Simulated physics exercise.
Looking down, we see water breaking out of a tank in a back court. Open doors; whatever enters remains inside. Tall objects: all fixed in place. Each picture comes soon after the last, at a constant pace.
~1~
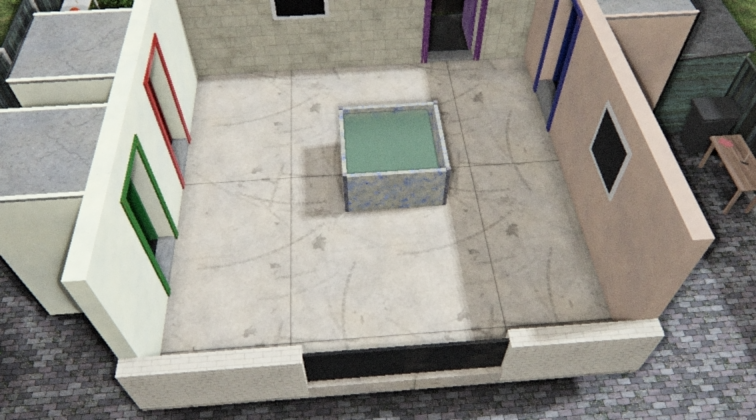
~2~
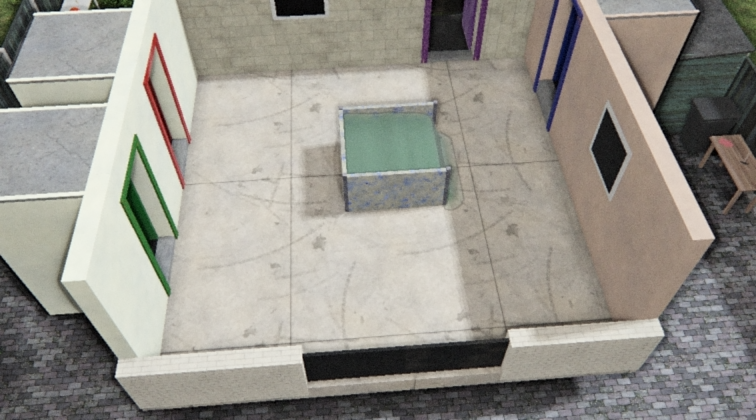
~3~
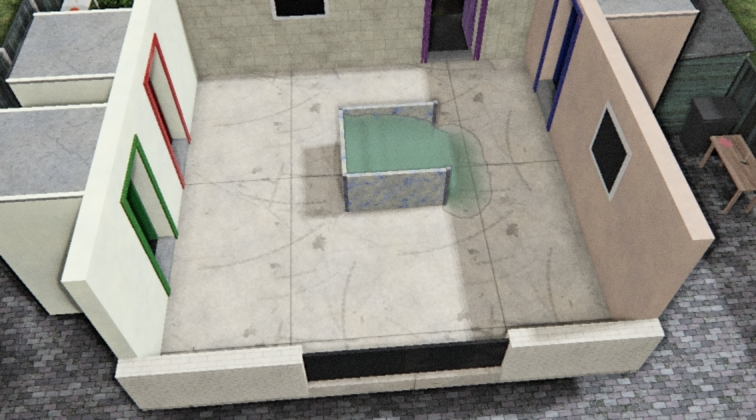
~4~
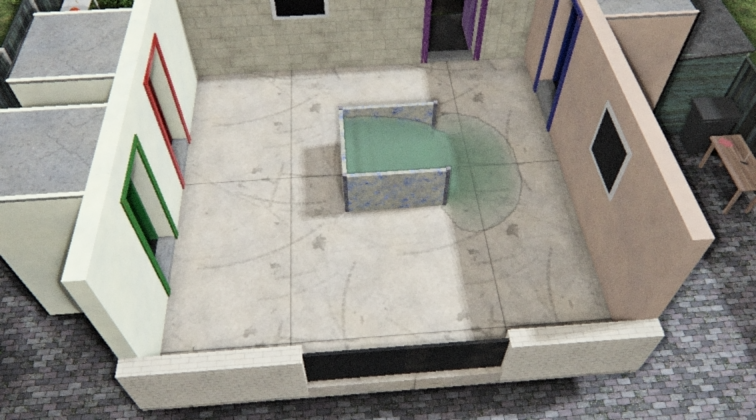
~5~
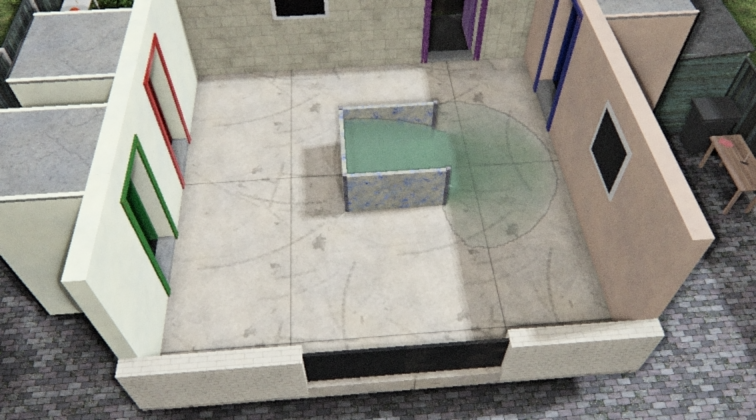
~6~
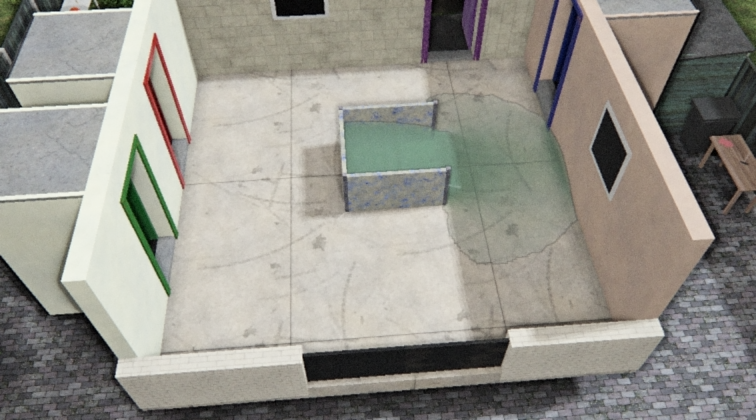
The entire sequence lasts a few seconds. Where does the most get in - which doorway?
At the purple doorway.
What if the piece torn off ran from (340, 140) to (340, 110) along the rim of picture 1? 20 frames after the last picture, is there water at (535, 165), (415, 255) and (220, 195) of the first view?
The first spot is left untouched, the second is left untouched and the third is soaked through.
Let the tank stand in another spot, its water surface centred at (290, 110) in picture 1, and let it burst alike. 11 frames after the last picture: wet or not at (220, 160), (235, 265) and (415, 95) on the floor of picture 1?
In the order given: Not reached, not reached and wetted.
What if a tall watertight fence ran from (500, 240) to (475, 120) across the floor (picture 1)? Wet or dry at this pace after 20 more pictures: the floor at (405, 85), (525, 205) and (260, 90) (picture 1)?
First spot soaked, second unreached, third soaked.
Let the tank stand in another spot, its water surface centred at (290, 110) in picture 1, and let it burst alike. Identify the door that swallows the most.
I'd say the door marked purple.
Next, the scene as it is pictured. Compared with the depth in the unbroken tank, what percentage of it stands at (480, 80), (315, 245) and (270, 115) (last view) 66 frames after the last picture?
Approx. values, in order: 2 %, 8 %, 4 %.
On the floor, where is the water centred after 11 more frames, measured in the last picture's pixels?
My guess is about (491, 173).
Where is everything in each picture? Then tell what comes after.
In the first frame, still water in the water tank at (392, 141).
In the second frame, the front is at a hidden place, out from the gap at (437, 160).
In the third frame, the front is at (461, 130), out from the gap at (437, 161).
In the fourth frame, water pours out at (437, 162) and has run to (508, 209).
In the fifth frame, the front is at (552, 180), out from the gap at (437, 163).
In the sixth frame, water pours out at (437, 163) and has run to (574, 214).
A moment on, water covers 20 % of the floor; blue door wet at the sill, nothing in, purple door not reached, red door not reached, green door not reached.
Next, water covers 25 % of the floor; blue door wet at the sill, nothing in, purple door wet at the sill, nothing in, red door not reached, green door not reached.
Then, water covers 50 % of the floor; blue door wet at the sill, nothing in, purple door some in, red door not reached, green door not reached.
Later, water covers 90 % of the floor; blue door wet at the sill, nothing in, purple door some in, red door wet at the sill, nothing in, green door wet at the sill, nothing in.
In the end, water covers 90 % of the floor; blue door wet at the sill, nothing in, purple door some in, red door wet at the sill, nothing in, green door wet at the sill, nothing in; the purple door has let in the most.
